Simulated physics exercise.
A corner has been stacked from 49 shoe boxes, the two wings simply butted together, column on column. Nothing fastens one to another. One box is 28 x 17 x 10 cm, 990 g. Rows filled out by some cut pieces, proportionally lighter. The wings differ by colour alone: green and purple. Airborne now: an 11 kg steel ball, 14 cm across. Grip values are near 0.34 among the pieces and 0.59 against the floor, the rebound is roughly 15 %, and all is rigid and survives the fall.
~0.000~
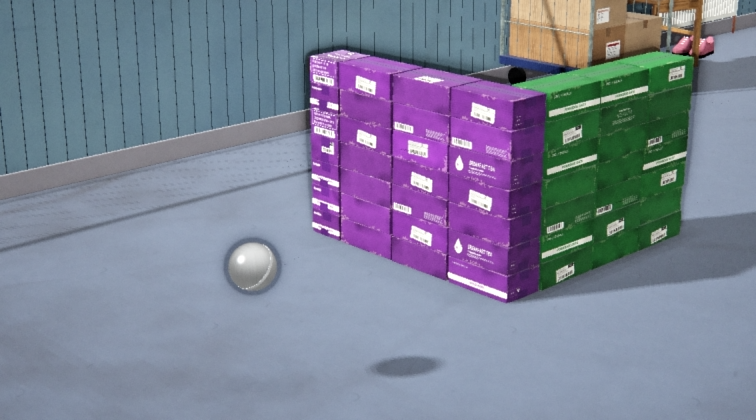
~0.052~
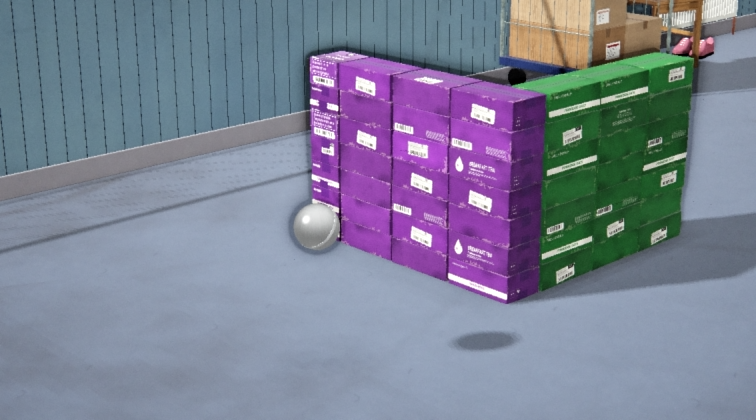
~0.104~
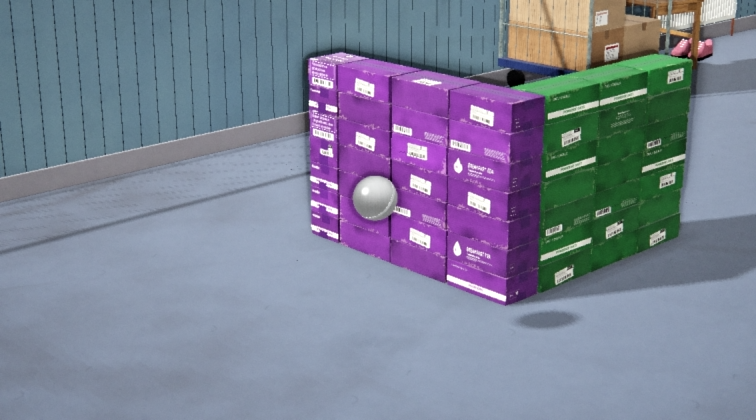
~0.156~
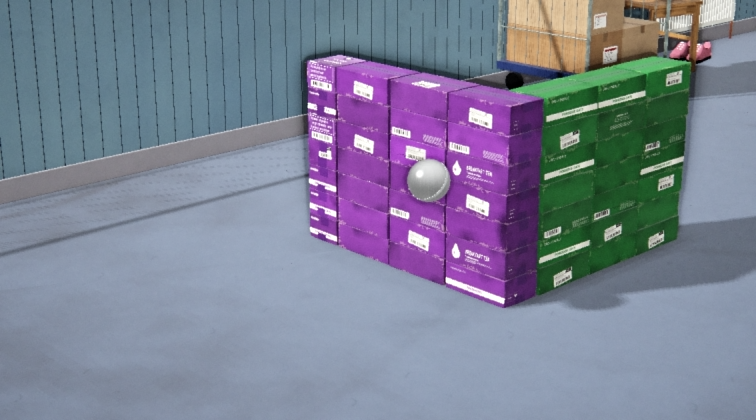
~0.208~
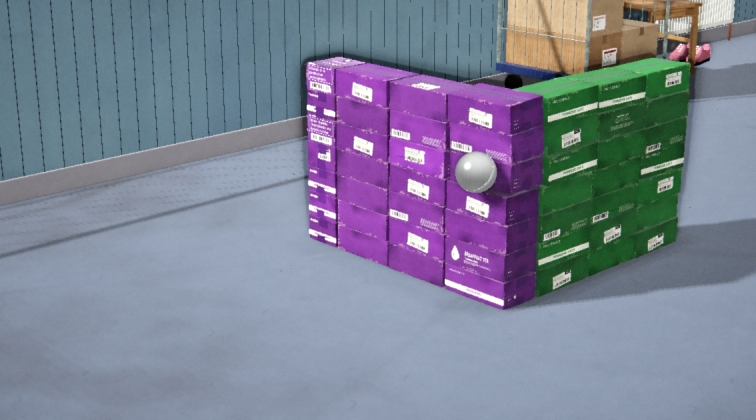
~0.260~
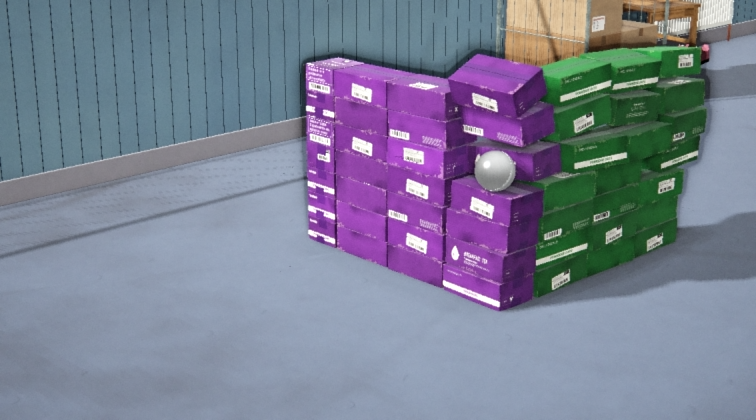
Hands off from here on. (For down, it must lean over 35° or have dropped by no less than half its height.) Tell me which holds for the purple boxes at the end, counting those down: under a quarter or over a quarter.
For the purple boxes, under a quarter of them.
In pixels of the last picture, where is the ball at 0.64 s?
My estimate is roughly (578, 149).
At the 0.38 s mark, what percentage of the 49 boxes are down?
0 %.
By 0.38 s, ball still moving; 1 of the 28 purple boxes down (1 of 49 in all colours); top purple box moved 8 mm; top green box tilted 10°.
By 0.64 s, ball still moving; 1 of the 28 purple boxes down (11 of 49 in all colours); top purple box moved 8 mm; top green box tilted 51°, 12 cm lower.
By 1.12 s, ball still moving; 3 of the 28 purple boxes down (13 of 49 in all colours); top purple box moved 9 mm; top green box upside down.
When it is over (2.3 s), ball rolling away; 3 of the 28 purple boxes down (13 of 49 in all colours); top purple box moved 8 mm; top green box upside down. That is 11 per cent. In pixels of the last frame, middles, top purple box near (375, 85).
